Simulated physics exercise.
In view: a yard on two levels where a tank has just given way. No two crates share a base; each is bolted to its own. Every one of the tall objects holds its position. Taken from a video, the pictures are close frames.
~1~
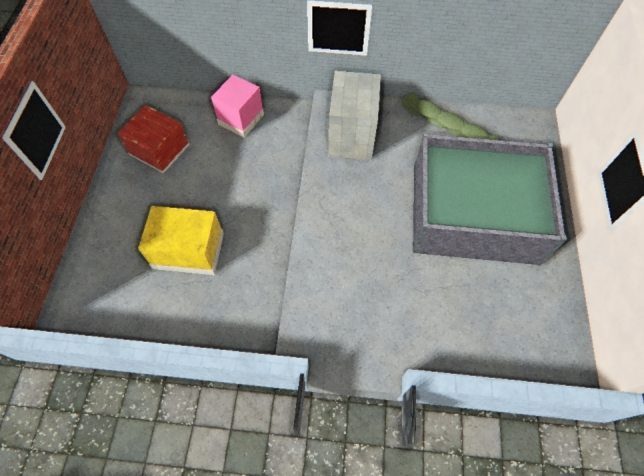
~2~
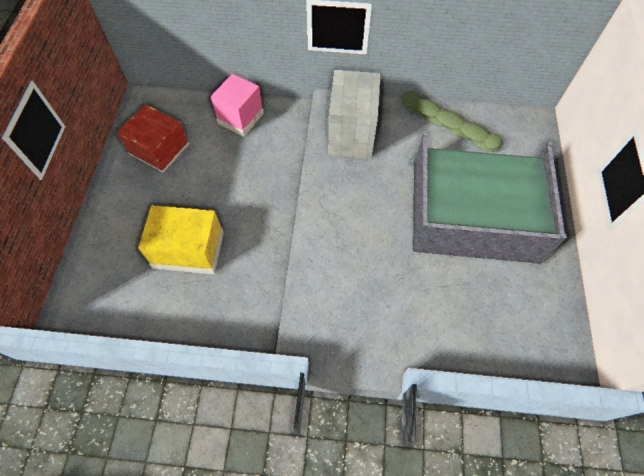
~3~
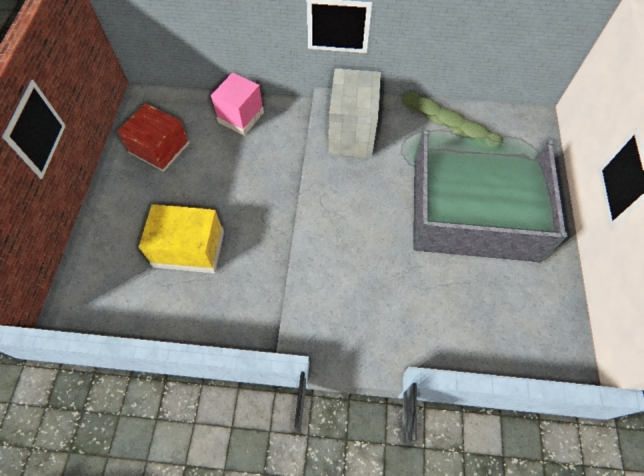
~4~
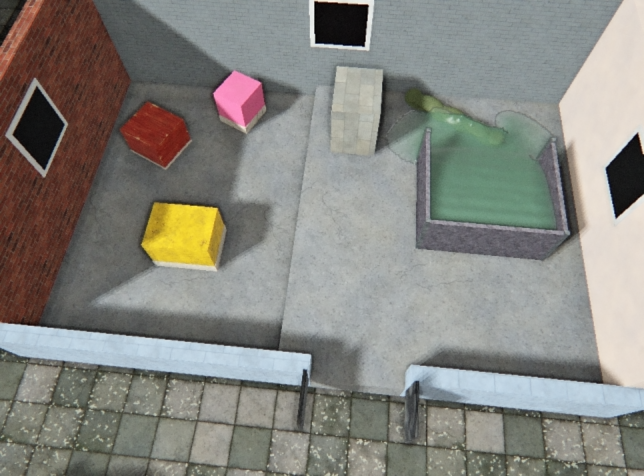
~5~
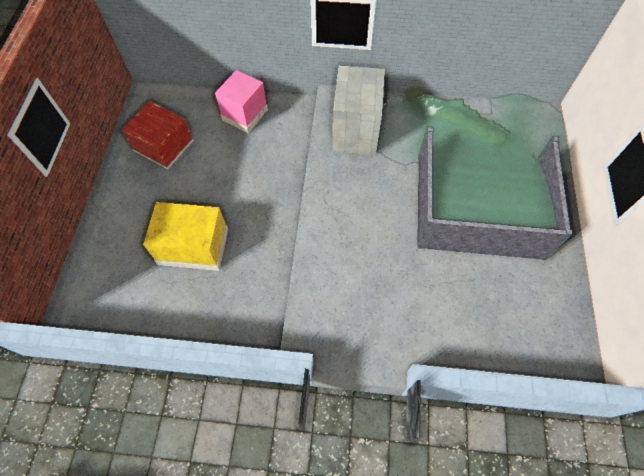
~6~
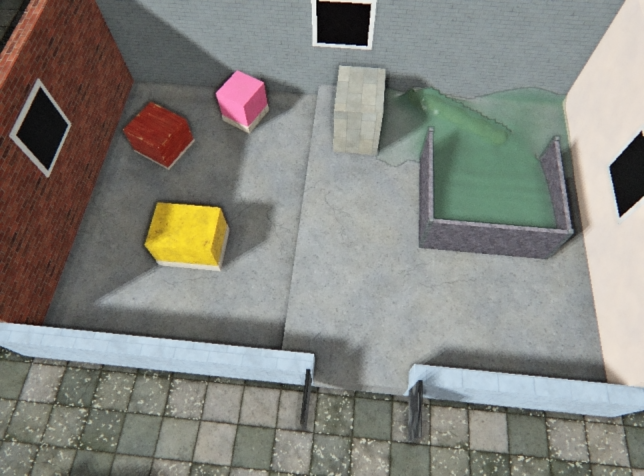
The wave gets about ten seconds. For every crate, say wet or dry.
The red crate comes out wet; the yellow crate comes out dry; the pink crate comes out wet.
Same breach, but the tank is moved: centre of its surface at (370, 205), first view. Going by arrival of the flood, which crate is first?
My pick is the one in pink.
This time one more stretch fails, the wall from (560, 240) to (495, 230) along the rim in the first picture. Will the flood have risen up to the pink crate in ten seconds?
I'd say the pink crate is untouched.
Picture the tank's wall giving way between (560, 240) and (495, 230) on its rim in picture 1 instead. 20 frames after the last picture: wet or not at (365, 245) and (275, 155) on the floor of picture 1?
Going through them in turn, the first is drenched and the second is untouched by it.
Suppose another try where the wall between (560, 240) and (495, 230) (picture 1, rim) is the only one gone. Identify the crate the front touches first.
My answer: The yellow-painted one.
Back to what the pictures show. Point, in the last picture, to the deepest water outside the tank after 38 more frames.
Near (464, 154).
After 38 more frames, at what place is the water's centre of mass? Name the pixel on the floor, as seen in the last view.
Near (398, 194) in the last view.
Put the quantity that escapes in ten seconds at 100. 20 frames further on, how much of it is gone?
It comes to around 0 per cent.
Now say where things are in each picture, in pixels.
The first frame shows still water in the open tank at (489, 187).
In the second frame, the front is at a hidden place, out from the gap on the open tank's far side.
In the third frame, the front is at a hidden place, out from the gap on the open tank's far side.
In the fourth frame, water pours out on the open tank's far side and has run to (541, 129).
In the fifth frame, the front is at (543, 103), out from the gap on the open tank's far side.
In the sixth frame, water pours out on the open tank's far side and has run to a hidden place.
A moment on, water covers 15 % of the floor; the red crate not reached, the yellow crate not reached, the pink crate not reached.
Next, water covers 25 % of the floor; the red crate not reached, the yellow crate not reached, the pink crate water round its plinth.
Then, water covers 55 % of the floor; the red crate water round its plinth, the yellow crate water round its plinth, the pink crate water round its plinth.
Later, water covers 85 % of the floor; the red crate water round its plinth, the yellow crate water round its plinth, the pink crate water round its plinth.
In the end, water covers 95 % of the floor; the red crate was topped, the yellow crate stayed above the water, the pink crate was topped.
